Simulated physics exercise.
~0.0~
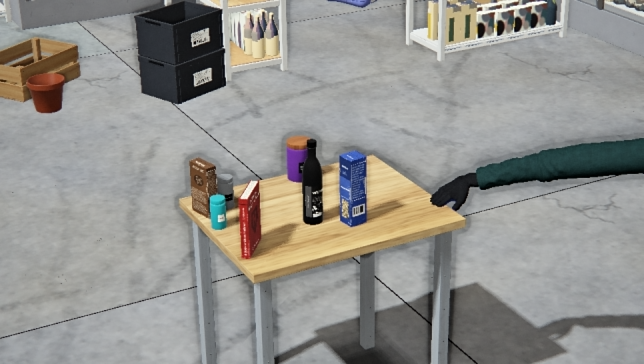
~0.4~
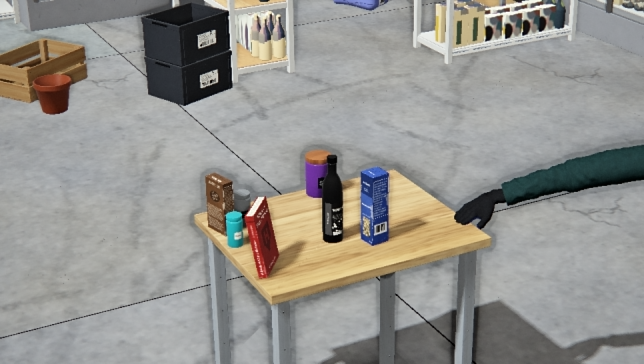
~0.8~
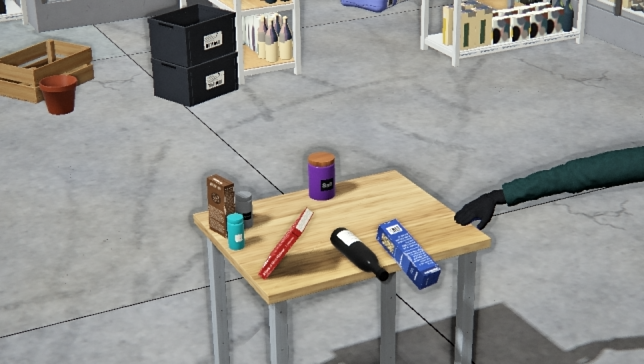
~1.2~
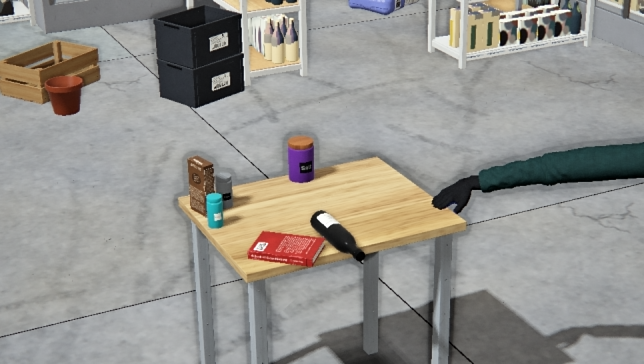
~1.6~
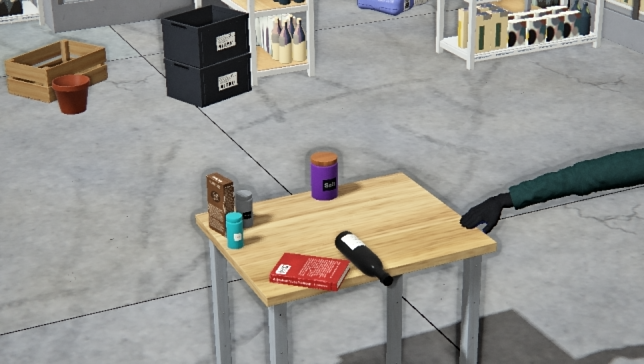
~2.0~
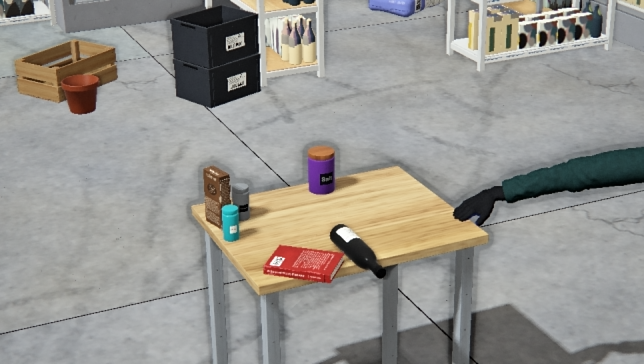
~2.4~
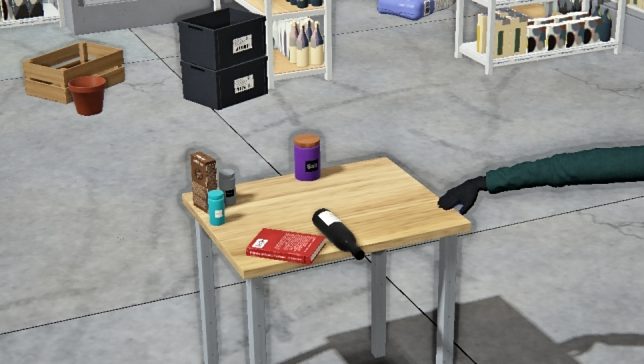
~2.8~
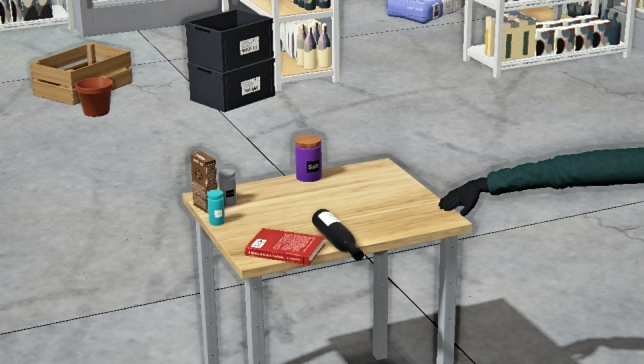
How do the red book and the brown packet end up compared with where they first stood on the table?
The red book ends up shifted from its original place, lying flat near the front edge. The brown packet keeps its spot at the left of the table, still standing.
